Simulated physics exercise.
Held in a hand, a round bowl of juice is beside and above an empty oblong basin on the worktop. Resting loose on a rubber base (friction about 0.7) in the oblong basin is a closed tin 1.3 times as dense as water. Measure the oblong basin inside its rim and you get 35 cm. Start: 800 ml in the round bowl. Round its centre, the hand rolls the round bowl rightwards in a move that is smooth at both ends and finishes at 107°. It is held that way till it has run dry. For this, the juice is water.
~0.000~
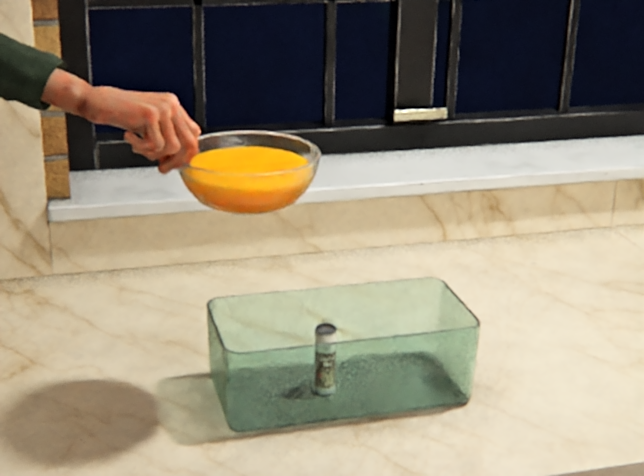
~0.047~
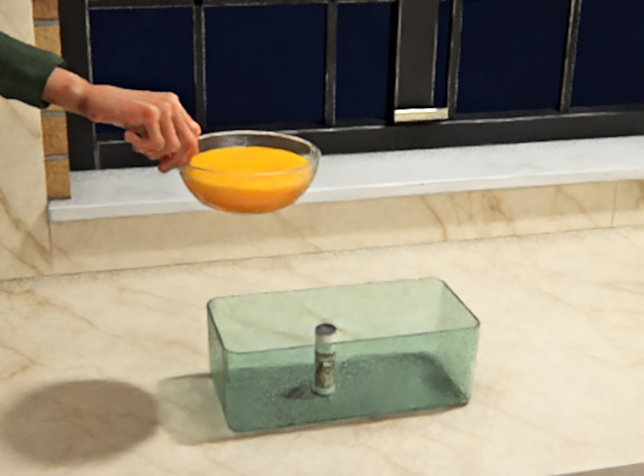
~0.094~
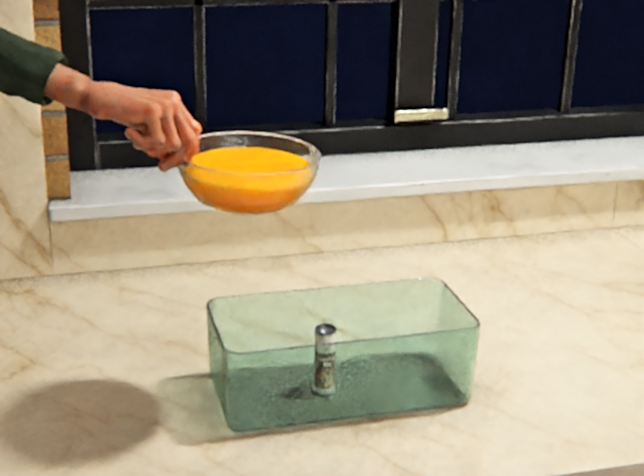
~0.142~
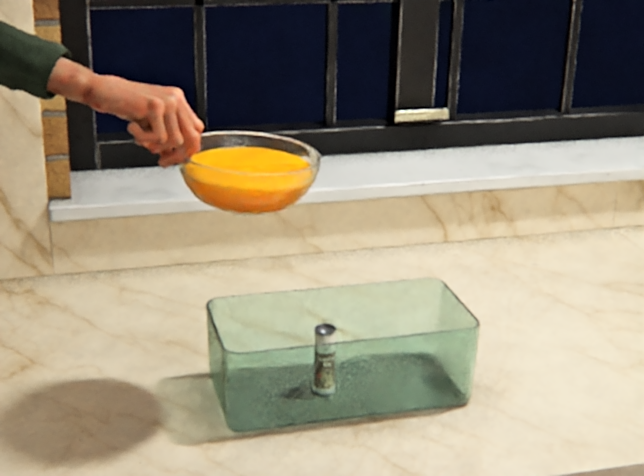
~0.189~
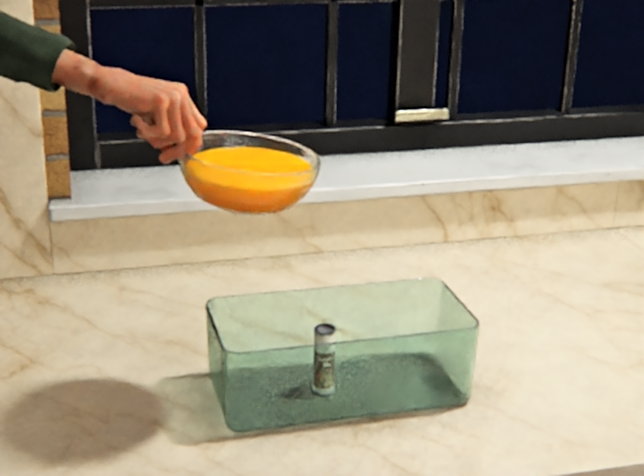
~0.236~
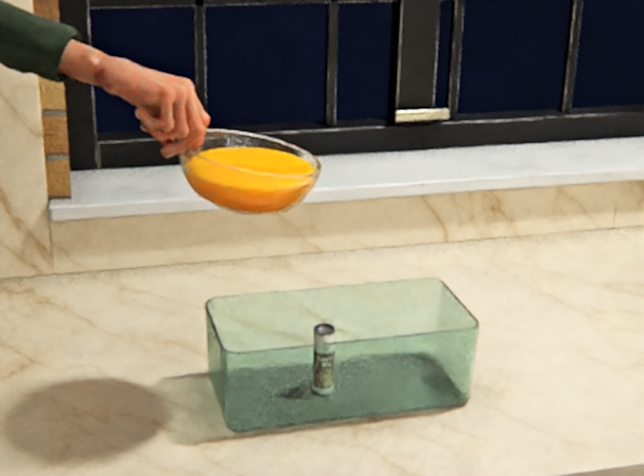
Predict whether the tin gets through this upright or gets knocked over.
It's bound to withstand the flow.
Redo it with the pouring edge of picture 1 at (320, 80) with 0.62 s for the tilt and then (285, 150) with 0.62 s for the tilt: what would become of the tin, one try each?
The tin overturns the first time and stays vertical the second time.
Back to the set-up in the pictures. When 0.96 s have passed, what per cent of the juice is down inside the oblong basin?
Some 92 percent of the total.
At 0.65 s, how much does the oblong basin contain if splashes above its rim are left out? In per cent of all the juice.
The basin holds roughly 14 in a hundred parts at that moment.
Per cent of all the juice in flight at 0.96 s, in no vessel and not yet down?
Near 8 in a hundred.
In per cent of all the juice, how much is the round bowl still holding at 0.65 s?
Some 36 % of it is still there.
By 0.65 s the tilt is 67° and 37 per cent is still to pour; the tin stands where it began.
By 0.96 s the tilt is 101° and 1 per cent is still to pour; the tin stands where it began.
By 1.27 s the tilt is 107° and 0 per cent is still to pour; the tin stands where it began.
By 1.62 s the tilt is 107° and 0 per cent is still to pour; the tin stands where it began.
At rest the tin stands where it began.
